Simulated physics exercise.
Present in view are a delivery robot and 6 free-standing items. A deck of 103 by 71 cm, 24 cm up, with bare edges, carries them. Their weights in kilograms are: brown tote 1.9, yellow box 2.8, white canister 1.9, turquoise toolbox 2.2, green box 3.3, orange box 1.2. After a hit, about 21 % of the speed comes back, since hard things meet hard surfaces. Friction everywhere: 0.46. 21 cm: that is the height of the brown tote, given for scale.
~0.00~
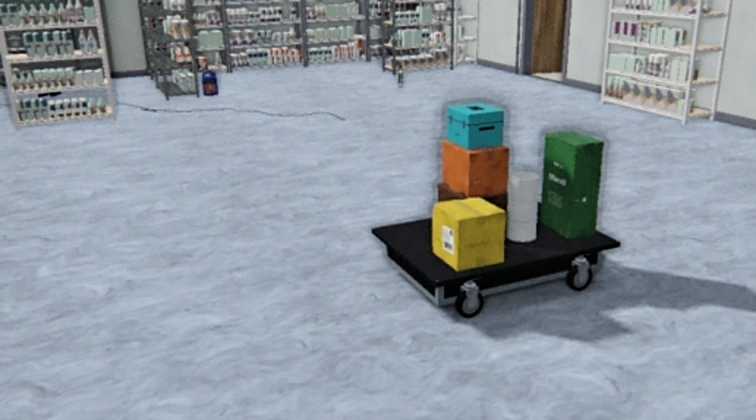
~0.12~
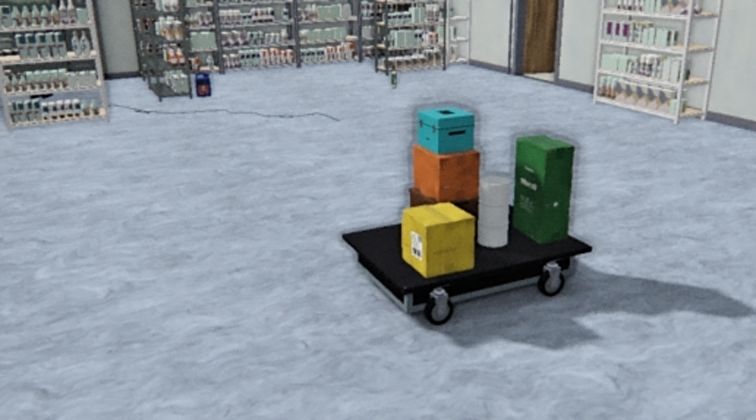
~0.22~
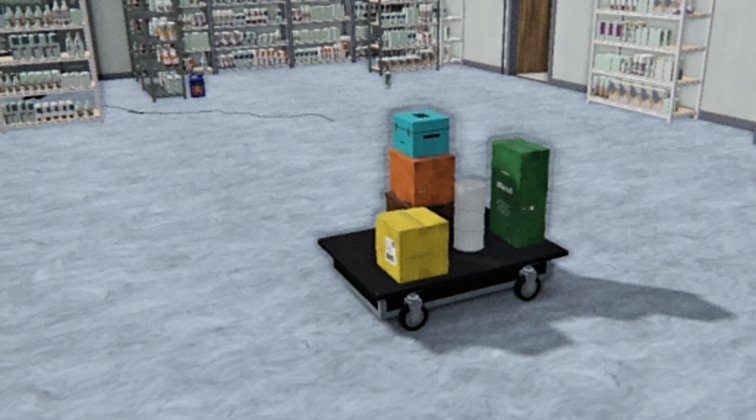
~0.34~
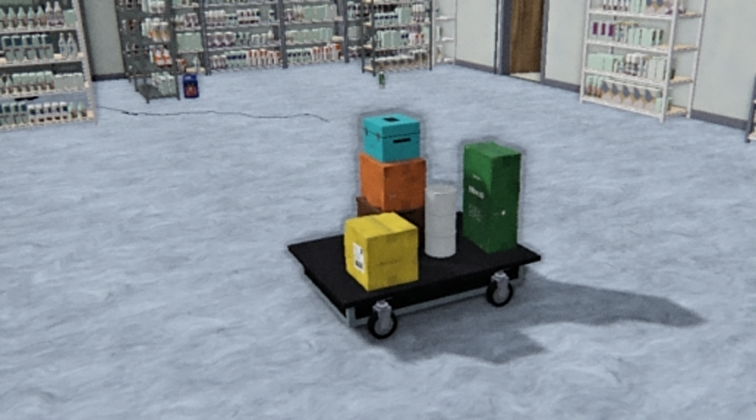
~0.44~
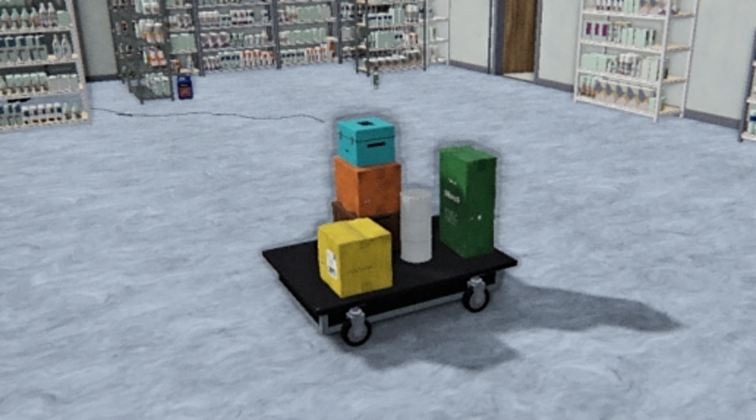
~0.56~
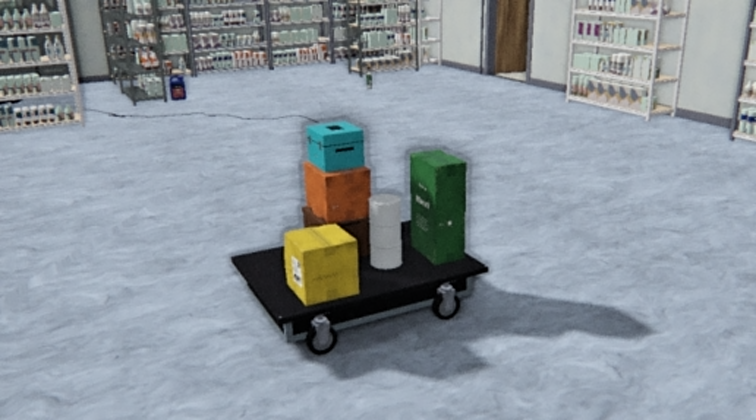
In a room lined with stocked shelves, a flat black cart carrying stacked boxes, a white canister and a tall green box rolled steadily from right to left across the pale floor.
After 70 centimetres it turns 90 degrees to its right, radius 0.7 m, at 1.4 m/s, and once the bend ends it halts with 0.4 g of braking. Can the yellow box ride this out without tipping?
Off its bottom.
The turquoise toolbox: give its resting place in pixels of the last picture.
(214, 110), roughly.
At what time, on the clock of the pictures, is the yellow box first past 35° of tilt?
Near 1.1 s on the clock.
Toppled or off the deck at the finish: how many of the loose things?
My answer is 1.
After 0.96 s, cart 134 cm along, turned 41°; yellow box 6° off upright near (165, 256); turquoise toolbox moved 2 cm.
After 1.26 s, cart 176 cm along, turned 75°; yellow box now off the deck; turquoise toolbox moved 2 cm.
After 1.76 s, cart 233 cm along, turned 90°; green box 4° off upright; turquoise toolbox moved 2 cm.
In the end (4.7 s), off the deck and tipped over, yellow box; the other 5 under 10 cm from the start. In the last view, yellow box near (52, 273).
